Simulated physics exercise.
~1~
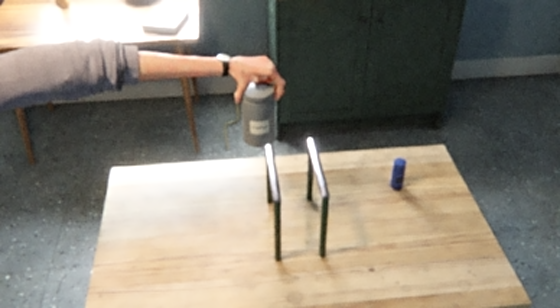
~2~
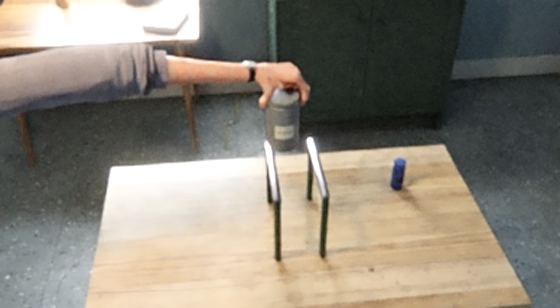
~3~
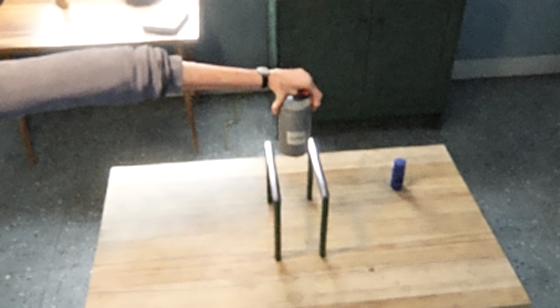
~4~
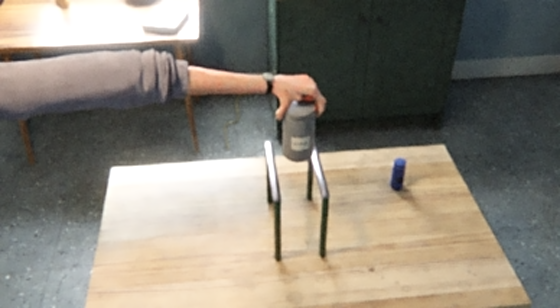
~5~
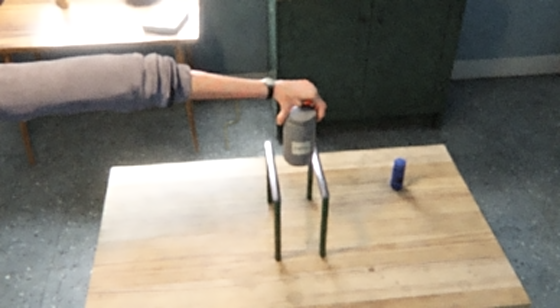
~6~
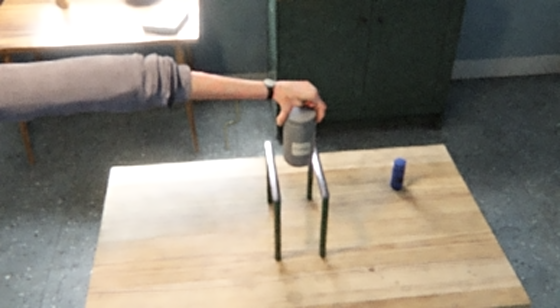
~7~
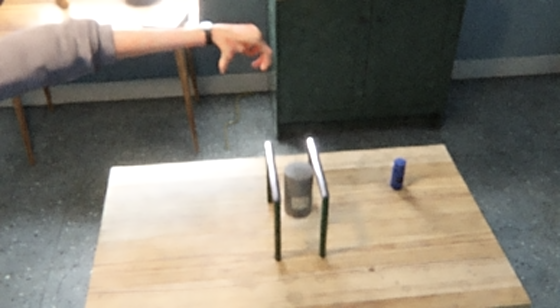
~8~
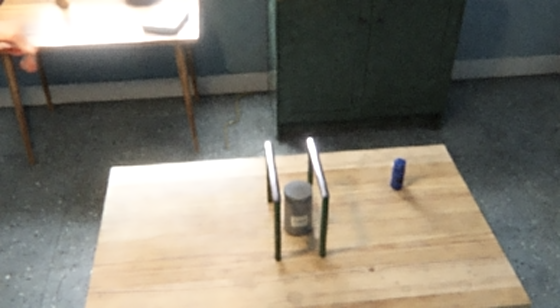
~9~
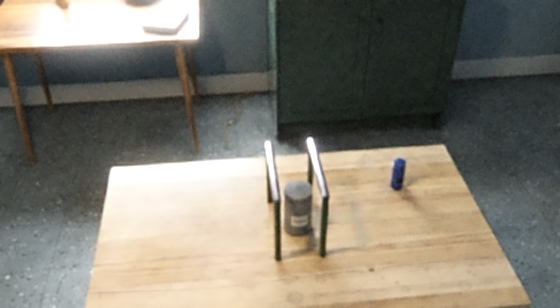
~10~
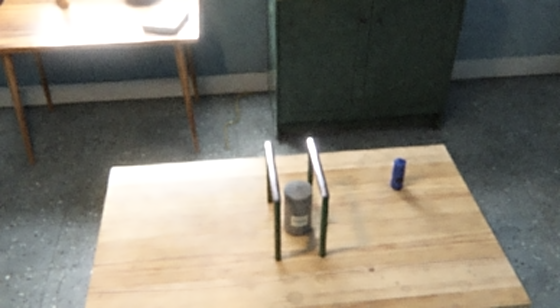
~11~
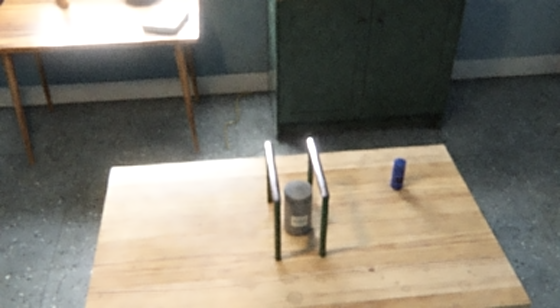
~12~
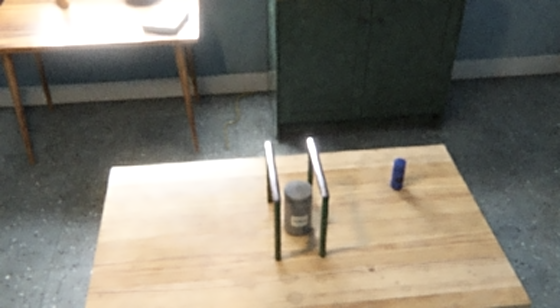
The clip opens on a wooden table where two dark, narrow ledges stand side by side with a gap between them, and a small blue shaker sits to their right. An arm in a grey sleeve reaches in from the left, holding a grey jar upright. The hand carries the jar to the right, then lowers it slightly over the gap and pauses. The fingers let go, and the jar drops down between the ledges as the hand draws back to the left. The jar ends upright and still between the ledges, with the shaker unmoved.
